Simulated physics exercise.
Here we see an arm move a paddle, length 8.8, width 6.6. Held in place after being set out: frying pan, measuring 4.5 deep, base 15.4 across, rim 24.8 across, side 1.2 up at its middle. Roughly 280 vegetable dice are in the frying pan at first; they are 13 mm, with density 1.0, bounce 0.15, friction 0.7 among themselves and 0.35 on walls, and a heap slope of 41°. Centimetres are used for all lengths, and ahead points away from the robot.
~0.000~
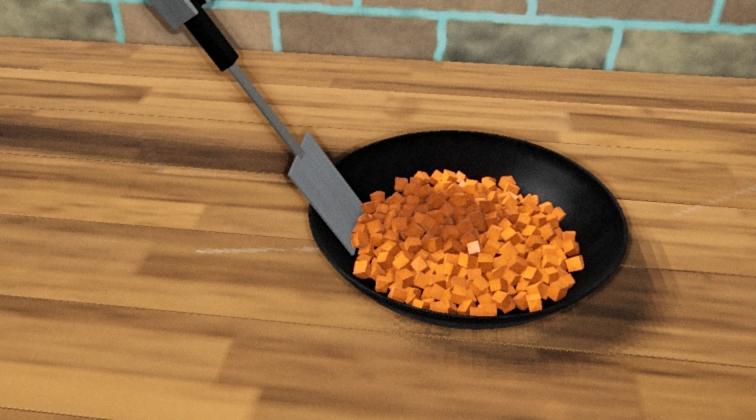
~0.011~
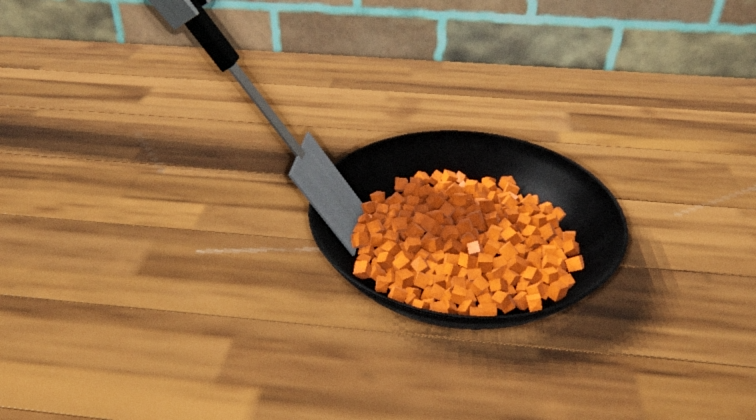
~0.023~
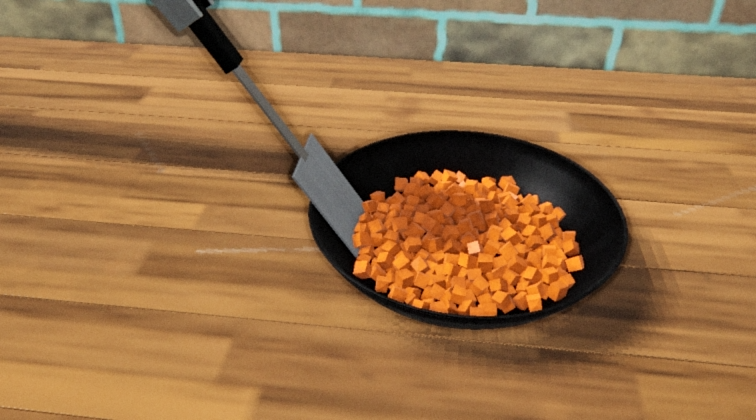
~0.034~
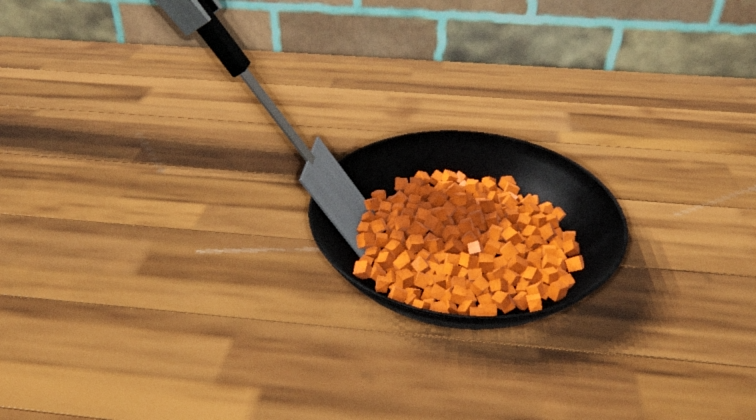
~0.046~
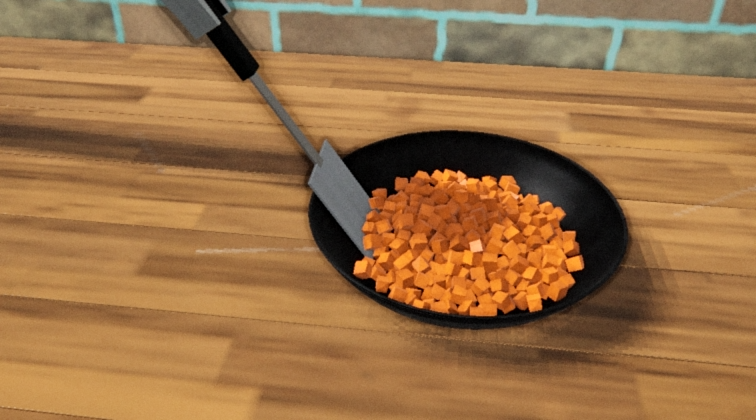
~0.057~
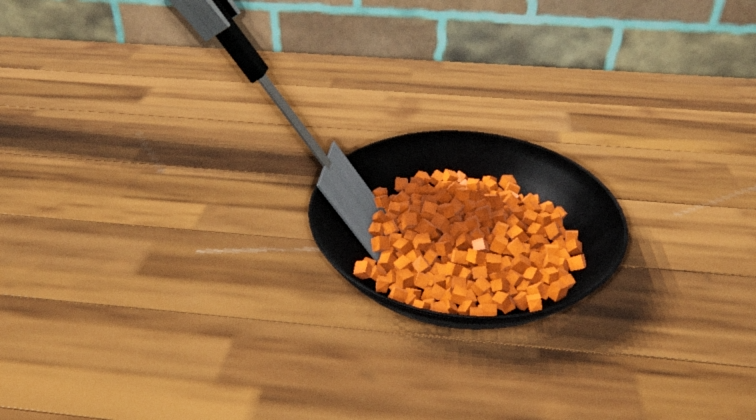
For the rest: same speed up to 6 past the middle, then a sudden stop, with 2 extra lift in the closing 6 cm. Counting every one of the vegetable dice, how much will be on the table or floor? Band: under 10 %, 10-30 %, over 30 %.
Under 10 %.
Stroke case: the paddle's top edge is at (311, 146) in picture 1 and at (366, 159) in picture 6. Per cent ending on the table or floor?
About 20 per cent.
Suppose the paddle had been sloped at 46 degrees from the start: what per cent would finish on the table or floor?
Near 5 %.
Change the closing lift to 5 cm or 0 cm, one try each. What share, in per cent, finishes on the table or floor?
Result, in order: Approx. 5 % and 5 %.
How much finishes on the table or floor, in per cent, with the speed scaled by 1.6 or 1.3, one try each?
Estimates in order: 15 per cent, 10 per cent.
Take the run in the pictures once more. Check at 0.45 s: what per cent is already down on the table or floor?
It is near 5 percent.
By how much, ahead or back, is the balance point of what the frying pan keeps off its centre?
I'd put it at roughly 4.0 cm toward the front.
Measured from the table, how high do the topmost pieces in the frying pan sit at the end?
Height at the end: Around 6.0 cm.
After 0.13 s, sloping 57°, highest piece 5 above the table; 280 in the frying pan.
After 0.21 s, sloping 57°, highest piece 7 above the table; 276 in the frying pan, 4 on the blade or in flight.
After 0.45 s, sloping 57°, highest piece 6 above the table; 265 in the frying pan, 14 on the table or floor, 1 on the blade or in flight.
After 1.50 s, sloping 57°, highest piece 6 above the table; 265 in the frying pan, 15 on the table or floor.
At rest, 265 in the frying pan, 15 on the table or floor. That is 5 % on the table or floor.
